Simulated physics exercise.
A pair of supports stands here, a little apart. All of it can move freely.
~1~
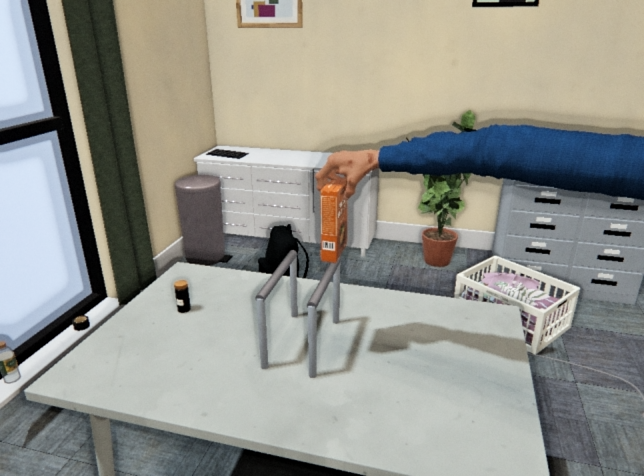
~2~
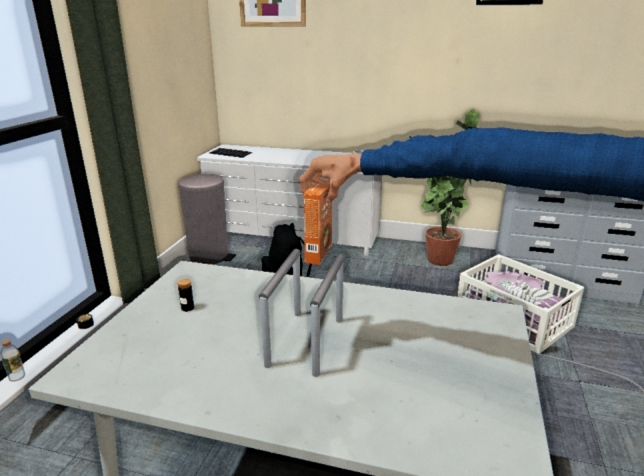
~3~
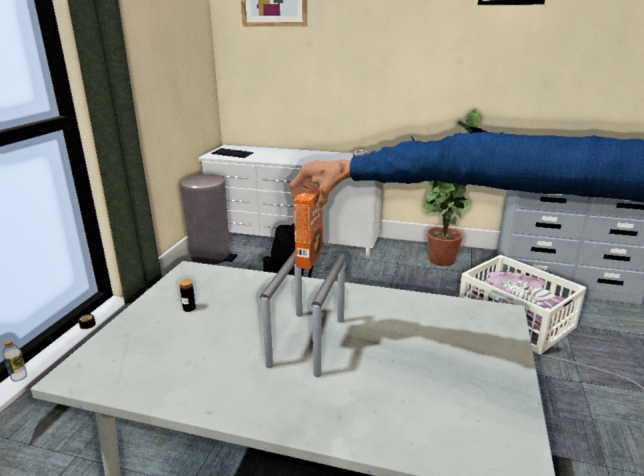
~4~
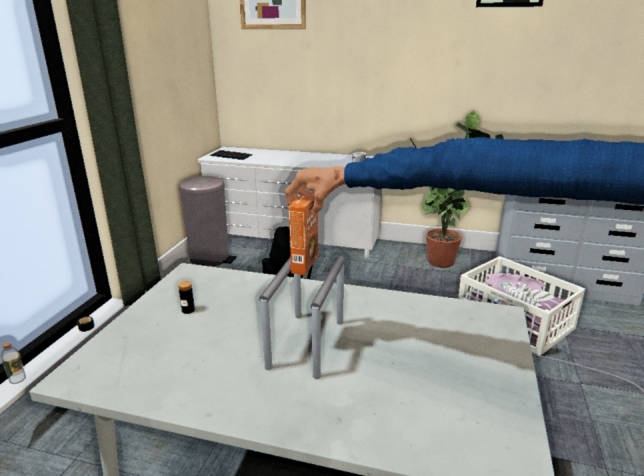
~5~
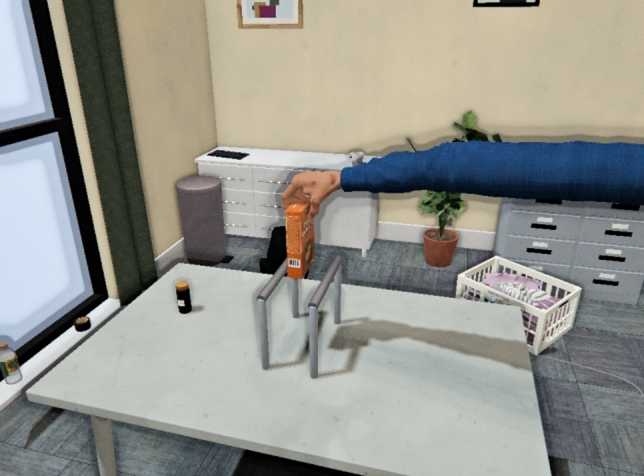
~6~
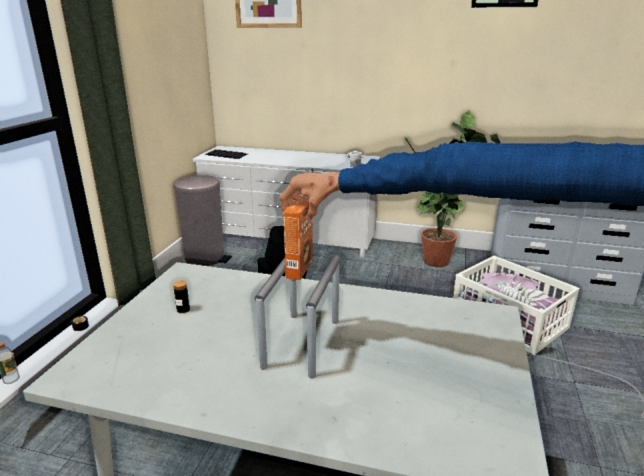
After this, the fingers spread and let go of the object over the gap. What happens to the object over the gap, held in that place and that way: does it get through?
It makes it through.
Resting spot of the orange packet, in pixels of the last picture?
Close to (301, 316) in the last picture.
Then, 0.20 s past the last view, orange packet displaced about its own width near (300, 272).
Then, 0.30 s past the last view, orange packet displaced well along near (301, 315).
Finally, moved from the start, orange packet; black shaker still in place. Final places as the last picture's camera would see them, orange packet near (301, 316). The packet goes down the gap.
